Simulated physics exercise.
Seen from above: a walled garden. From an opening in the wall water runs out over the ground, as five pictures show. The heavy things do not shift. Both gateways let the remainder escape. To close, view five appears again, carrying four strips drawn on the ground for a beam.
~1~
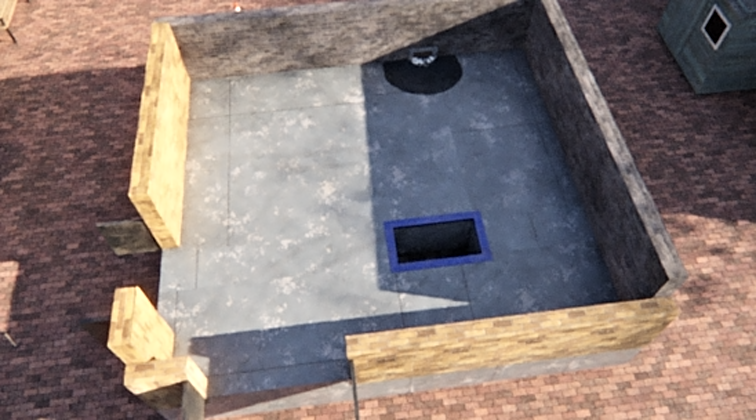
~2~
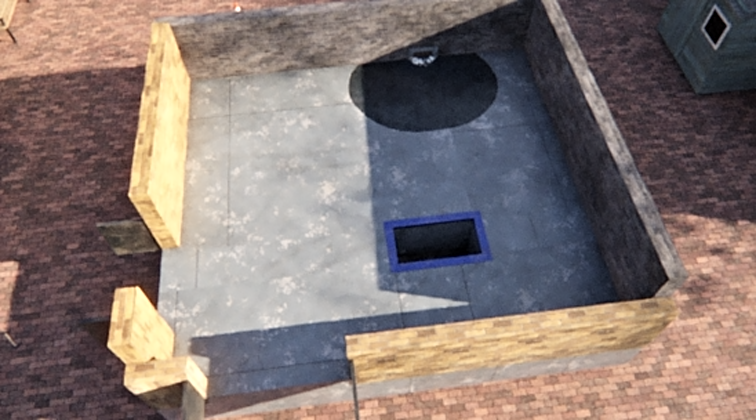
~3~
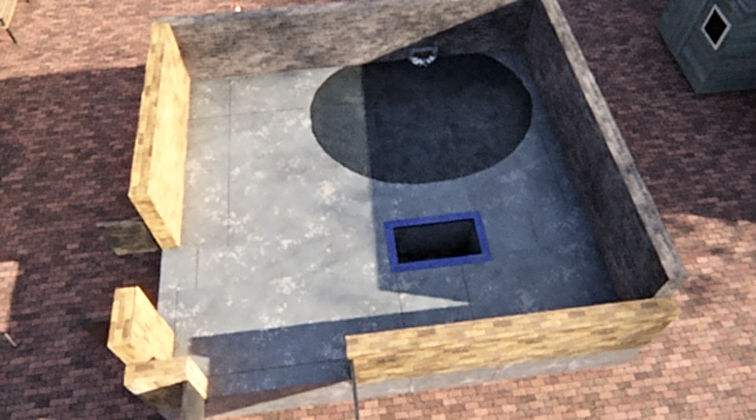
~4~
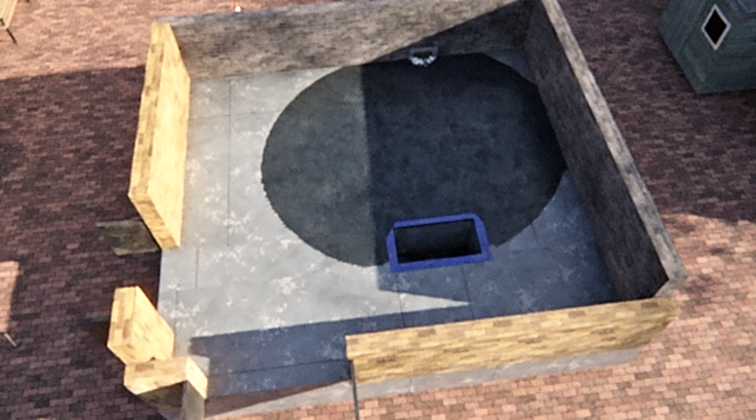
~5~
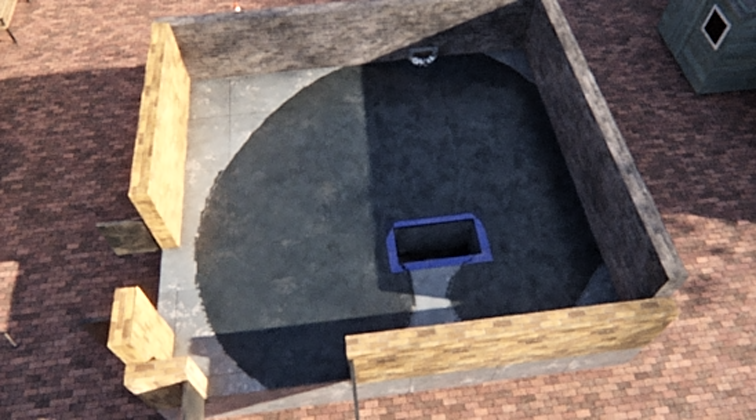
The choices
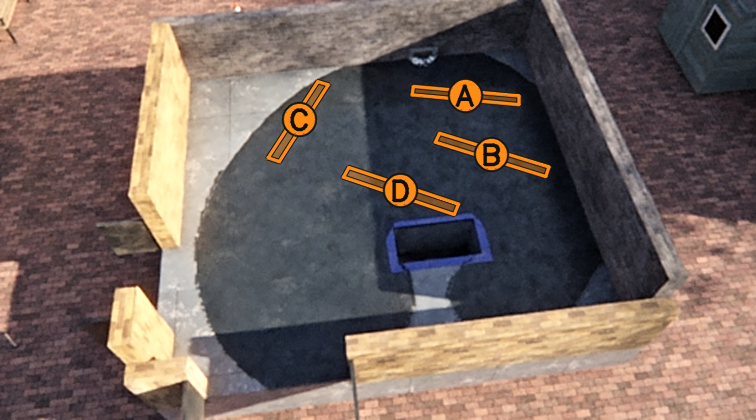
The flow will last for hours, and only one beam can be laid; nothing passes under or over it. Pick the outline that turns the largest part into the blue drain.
Choose C.
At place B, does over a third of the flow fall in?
No.
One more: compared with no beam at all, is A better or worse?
It is worse.
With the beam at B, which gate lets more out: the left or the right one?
The right gate.
On the marked copy, A from (412, 90) to (519, 100); B from (437, 137) to (547, 171); C from (273, 159) to (323, 83); D from (346, 172) to (456, 209).
If A is chosen, about 17 % of the stream goes into the blue drain, about 83 % out by the gates.
If B is chosen, about 16 % of the stream goes into the blue drain, about 83 % out by the gates.
If C is chosen, about 37 % of the stream goes into the blue drain, about 63 % out by the gates.
If D is chosen, about 17 % of the stream goes into the blue drain, about 83 % out by the gates.
